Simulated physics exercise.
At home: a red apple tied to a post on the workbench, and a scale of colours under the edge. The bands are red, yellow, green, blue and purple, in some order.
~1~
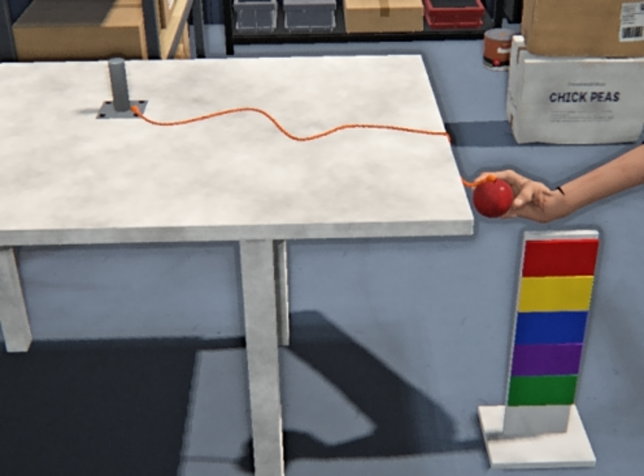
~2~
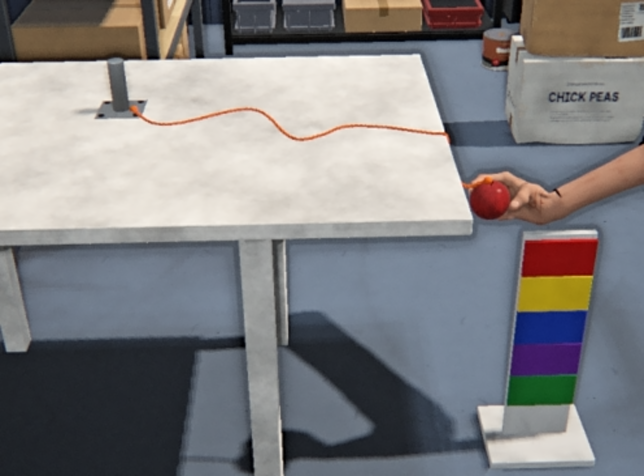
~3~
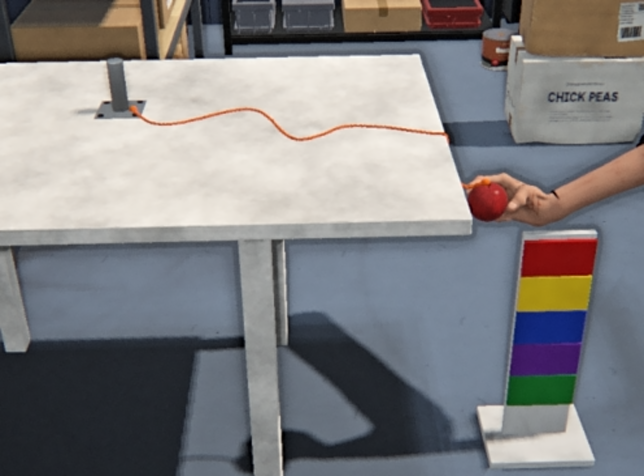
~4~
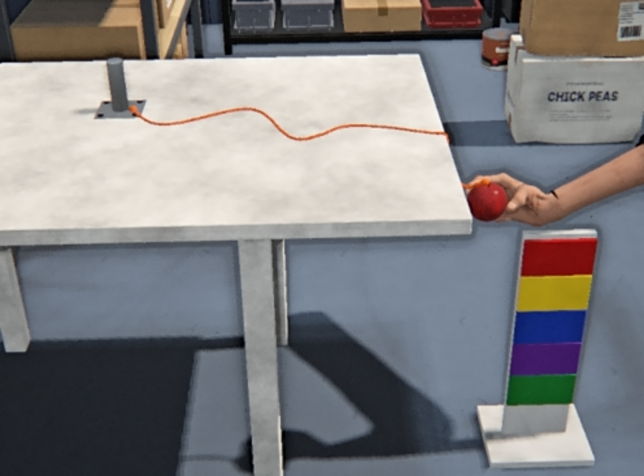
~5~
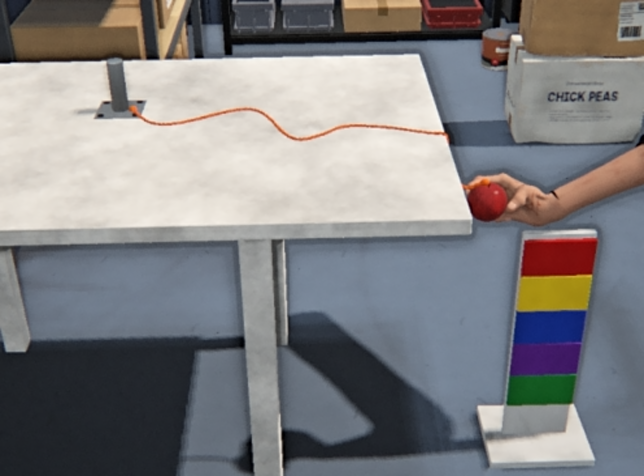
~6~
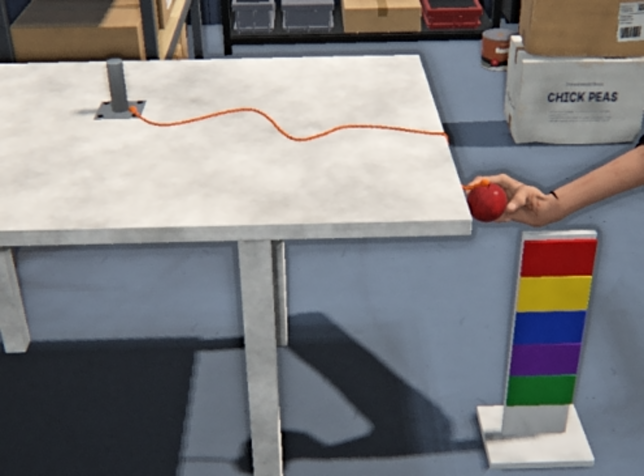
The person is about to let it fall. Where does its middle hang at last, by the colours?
Its middle rests at the yellow band.
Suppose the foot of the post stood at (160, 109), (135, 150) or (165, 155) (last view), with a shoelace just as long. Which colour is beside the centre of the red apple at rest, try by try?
One after the other, blue; blue; purple.
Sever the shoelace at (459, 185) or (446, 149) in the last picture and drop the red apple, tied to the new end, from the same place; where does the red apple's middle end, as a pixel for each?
The places are (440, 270) and (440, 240).
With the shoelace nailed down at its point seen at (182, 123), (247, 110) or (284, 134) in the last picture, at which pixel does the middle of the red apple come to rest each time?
Near (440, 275), (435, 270) and (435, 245).
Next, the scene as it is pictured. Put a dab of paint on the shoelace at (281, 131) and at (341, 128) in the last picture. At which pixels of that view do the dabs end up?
About (340, 122), and the other about (420, 126).
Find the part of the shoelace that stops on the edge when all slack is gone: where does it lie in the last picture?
That spot is around (368, 127).
A little later, apple near (467, 291); level with yellow.
Next, apple near (400, 279); level with yellow.
Later still, apple near (443, 292); level with yellow.
When it is over, apple near (442, 290); level with yellow. The yellow one.
